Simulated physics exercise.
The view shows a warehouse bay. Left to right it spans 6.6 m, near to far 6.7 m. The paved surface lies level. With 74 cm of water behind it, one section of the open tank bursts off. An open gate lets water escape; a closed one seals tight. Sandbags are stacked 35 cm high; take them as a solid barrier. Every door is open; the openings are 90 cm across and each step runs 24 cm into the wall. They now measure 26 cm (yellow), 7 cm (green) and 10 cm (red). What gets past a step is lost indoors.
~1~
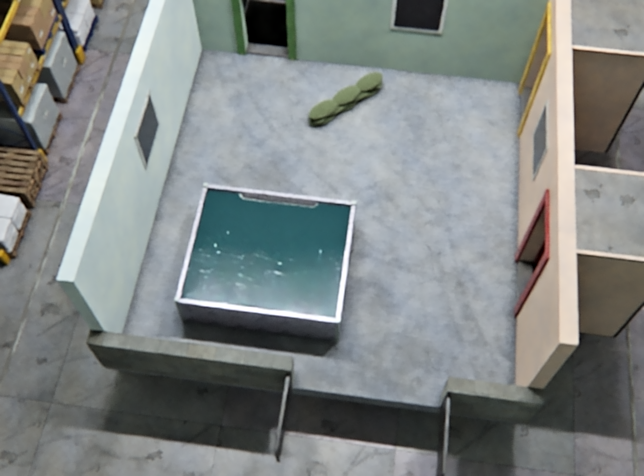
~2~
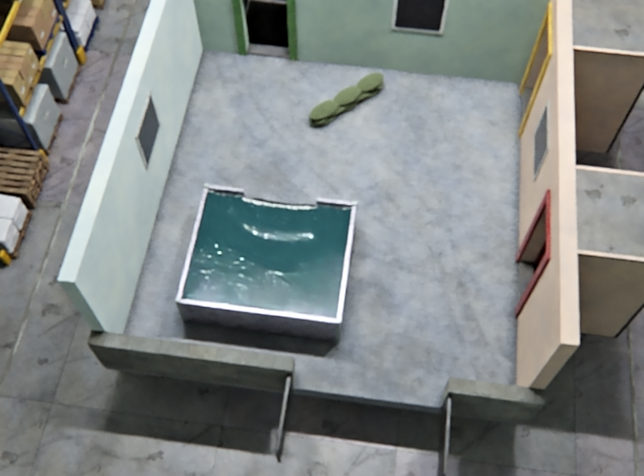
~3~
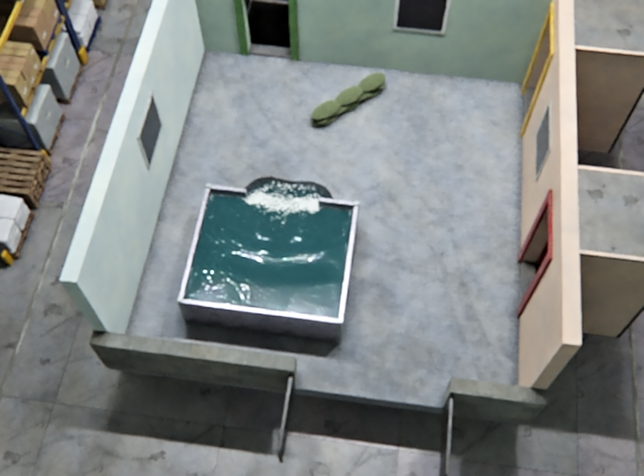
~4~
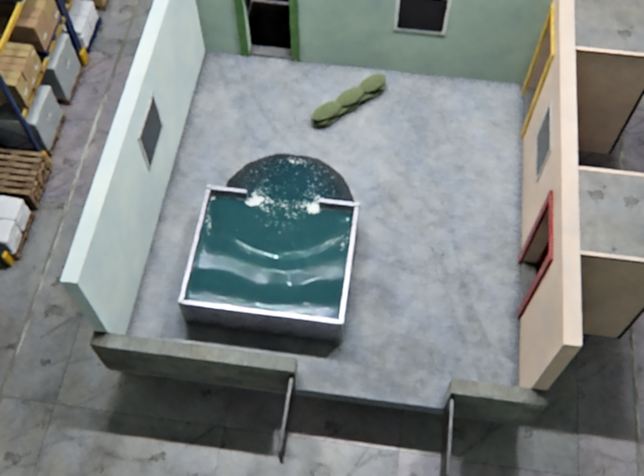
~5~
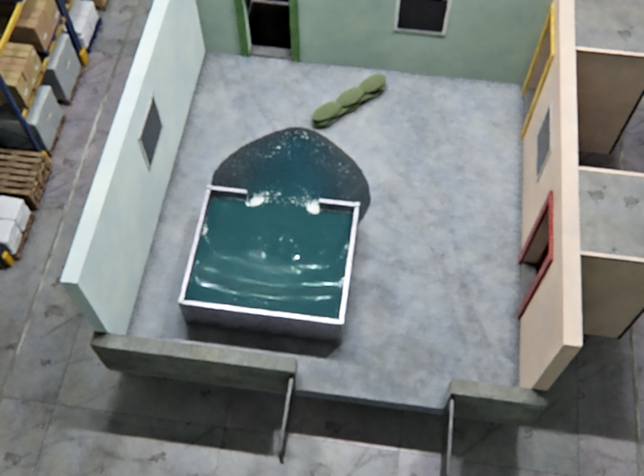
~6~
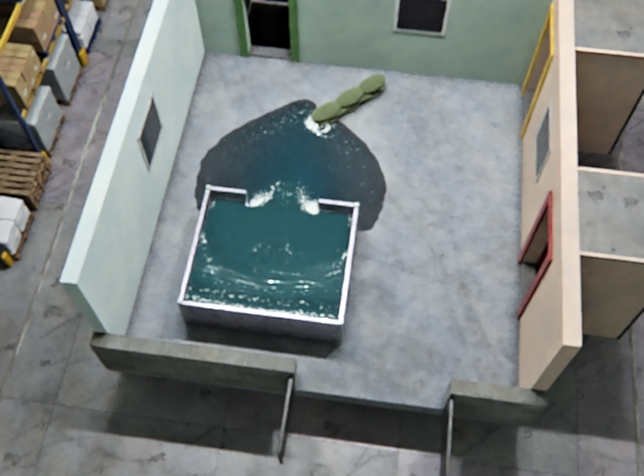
The clip opens on a roofless warehouse bay where an open tank of green water sits still on a dry grey floor. A section of its far side gives way, and water pours through the gap, ripples crossing the tank. The dark pool fans outward, then splashes against the green sandbags' left end.
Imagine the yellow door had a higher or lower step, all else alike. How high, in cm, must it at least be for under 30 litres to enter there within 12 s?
At least 25 cm or so.
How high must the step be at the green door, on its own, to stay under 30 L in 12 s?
About 29 cm at green.
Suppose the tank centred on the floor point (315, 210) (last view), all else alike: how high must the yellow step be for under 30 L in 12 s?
Some 37 cm.
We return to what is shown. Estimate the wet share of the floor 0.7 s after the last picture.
About 35 per cent.
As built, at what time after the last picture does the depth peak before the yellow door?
Around 2.8 s.
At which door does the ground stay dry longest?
The red one.
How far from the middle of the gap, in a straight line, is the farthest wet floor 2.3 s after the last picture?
Roughly 5.6 m.
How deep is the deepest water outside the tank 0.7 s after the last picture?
About 41 cm.
Then, 0.7 s after the last picture water covers 35 % of the floor, deepest (41 cm) near (279, 211); it has not reached the yellow door.
Then, 2.3 s after the last picture water covers 45 % of the floor, deepest (40 cm) near (519, 92); 27 cm at the yellow door, 3 litres in over its 26 cm step.
Then, 11.3 s after the last picture water covers 100 % of the floor, deepest (12 cm) near (467, 398); 9 cm at the yellow door, 24 litres in over its 26 cm step.
At the yellow door as built, the water peaked near 31 cm, 2.7 s after the last picture.
Run again over the same 12 s with other heights there, 69 litres in over 20.5 cm, 18 litres over 27.5 cm. The limit of 30 litres is kept from about 25 cm up.
